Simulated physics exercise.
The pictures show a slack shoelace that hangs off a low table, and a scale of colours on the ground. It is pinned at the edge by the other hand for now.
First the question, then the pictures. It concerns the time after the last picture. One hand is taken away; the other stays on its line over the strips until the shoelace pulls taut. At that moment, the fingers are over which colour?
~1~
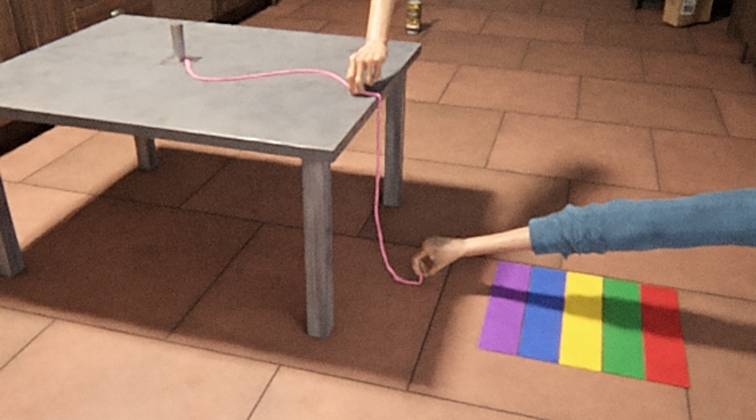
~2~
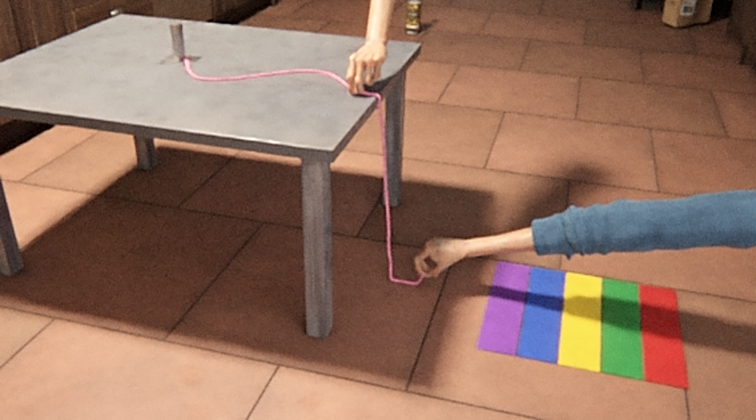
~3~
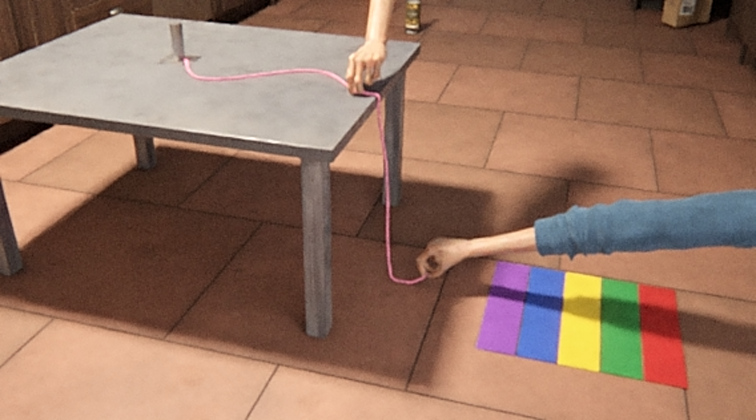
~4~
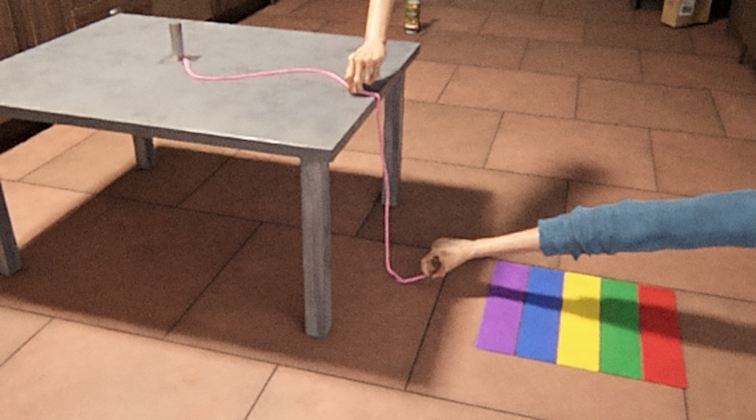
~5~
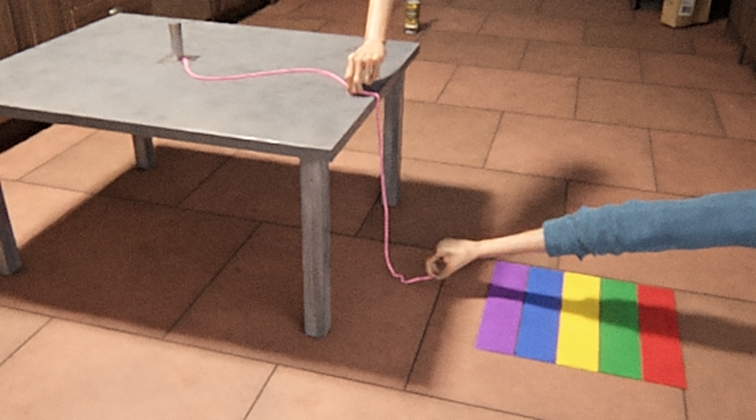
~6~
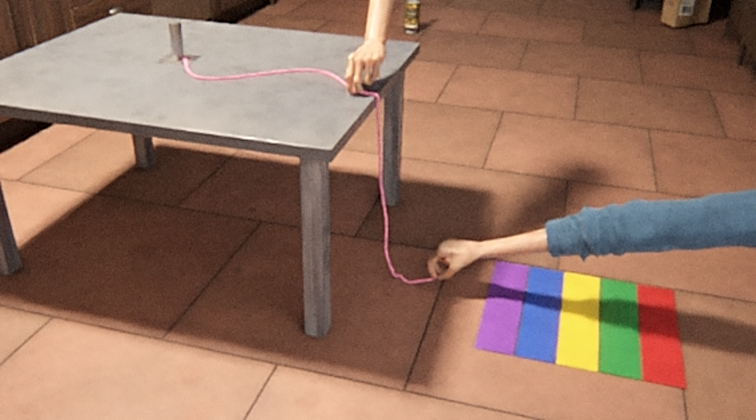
Over the green one.
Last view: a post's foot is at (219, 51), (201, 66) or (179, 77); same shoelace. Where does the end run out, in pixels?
First (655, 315), then (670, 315), then (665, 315).
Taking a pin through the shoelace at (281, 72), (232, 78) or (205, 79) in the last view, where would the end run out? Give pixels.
Approximately at (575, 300), at (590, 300) and at (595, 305), in that order.
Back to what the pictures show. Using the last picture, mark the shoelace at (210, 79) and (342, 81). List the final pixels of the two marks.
At (251, 69), then (387, 97).
Soon after, end near (546, 294); over blue.
Then, end near (597, 303); over yellow.
At full stretch, end near (626, 308); over green. It halts on the green strip.
